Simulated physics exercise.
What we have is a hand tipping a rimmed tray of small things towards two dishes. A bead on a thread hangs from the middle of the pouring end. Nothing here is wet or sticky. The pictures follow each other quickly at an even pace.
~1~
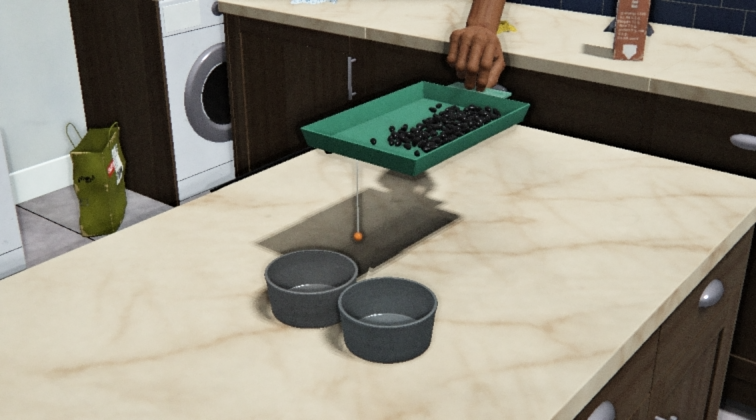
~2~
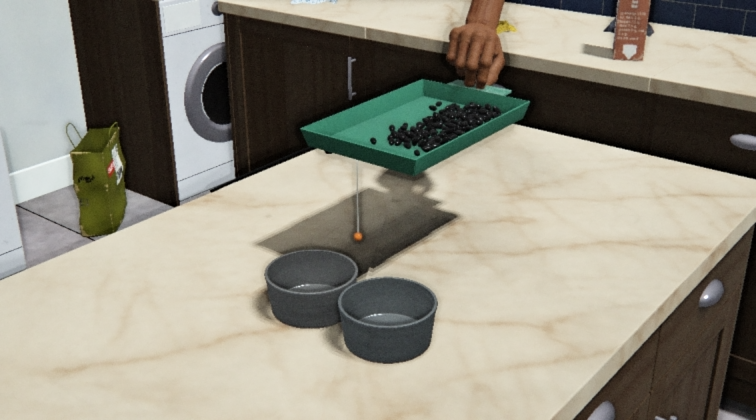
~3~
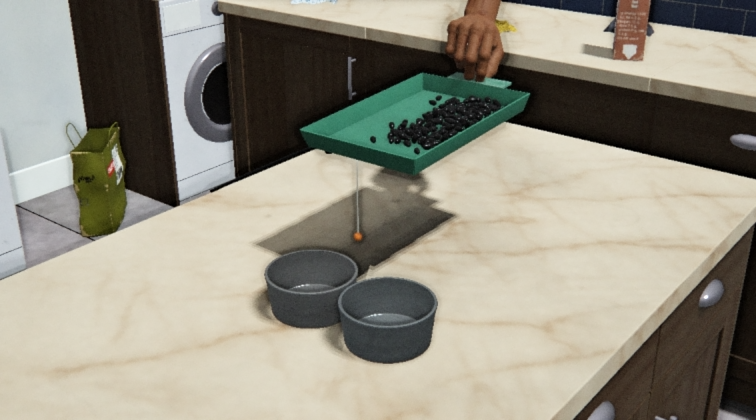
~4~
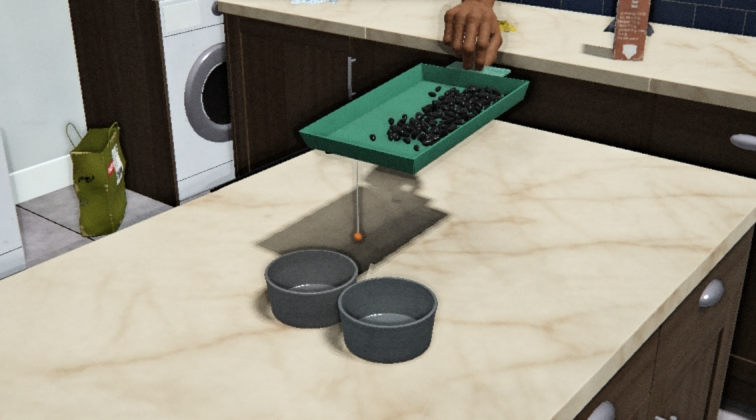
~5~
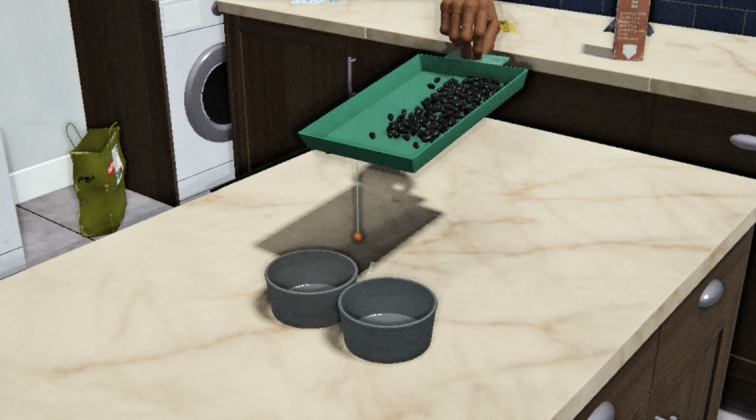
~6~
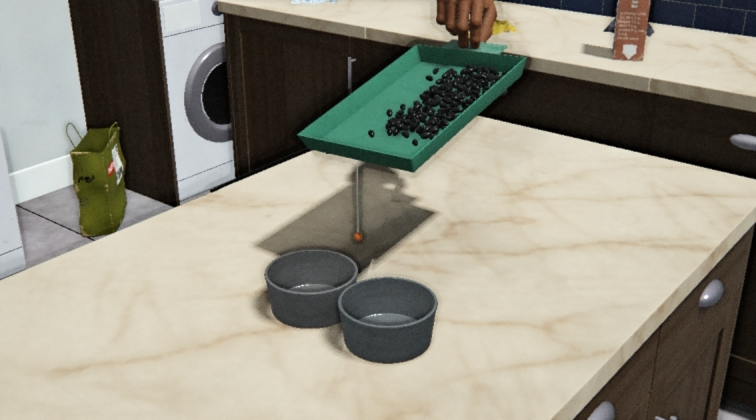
In a kitchen, a hand held a green tray of black beans above a marble-patterned counter with two gray dishes, then slowly raised the handle end, tilting the tray gradually while the beans stayed inside.
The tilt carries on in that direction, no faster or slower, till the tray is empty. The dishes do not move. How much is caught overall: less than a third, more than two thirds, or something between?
Together they catch from one third to two thirds.
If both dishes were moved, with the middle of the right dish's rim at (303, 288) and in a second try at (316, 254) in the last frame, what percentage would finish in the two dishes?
About 20 and 70 per cent.
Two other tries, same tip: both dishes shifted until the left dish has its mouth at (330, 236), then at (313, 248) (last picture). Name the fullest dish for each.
In turn: Left; left.
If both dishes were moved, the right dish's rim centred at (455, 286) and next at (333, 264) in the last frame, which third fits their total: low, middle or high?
One: Under a third. Two: Over two thirds.
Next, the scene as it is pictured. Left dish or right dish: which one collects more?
It is the left one.
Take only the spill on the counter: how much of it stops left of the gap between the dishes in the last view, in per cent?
Roughly 90 in a hundred.
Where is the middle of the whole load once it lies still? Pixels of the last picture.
Around (296, 291).
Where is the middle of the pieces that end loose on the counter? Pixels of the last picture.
Close to (273, 274).
Just after the last frame, tray tipped steeply; almost all on the tray; just a few in the air.
A moment on, tray tipped past a quarter turn; roughly two thirds on the tray; just a few in the right dish; about a tenth in the left dish; about a tenth outside both; about a tenth in the air.
Further on, tray tipped past a quarter turn; just a few in the right dish; roughly half in the left dish; roughly half outside both.
When it is over, tray tipped past a quarter turn; just a few in the right dish; roughly half in the left dish; roughly half outside both.
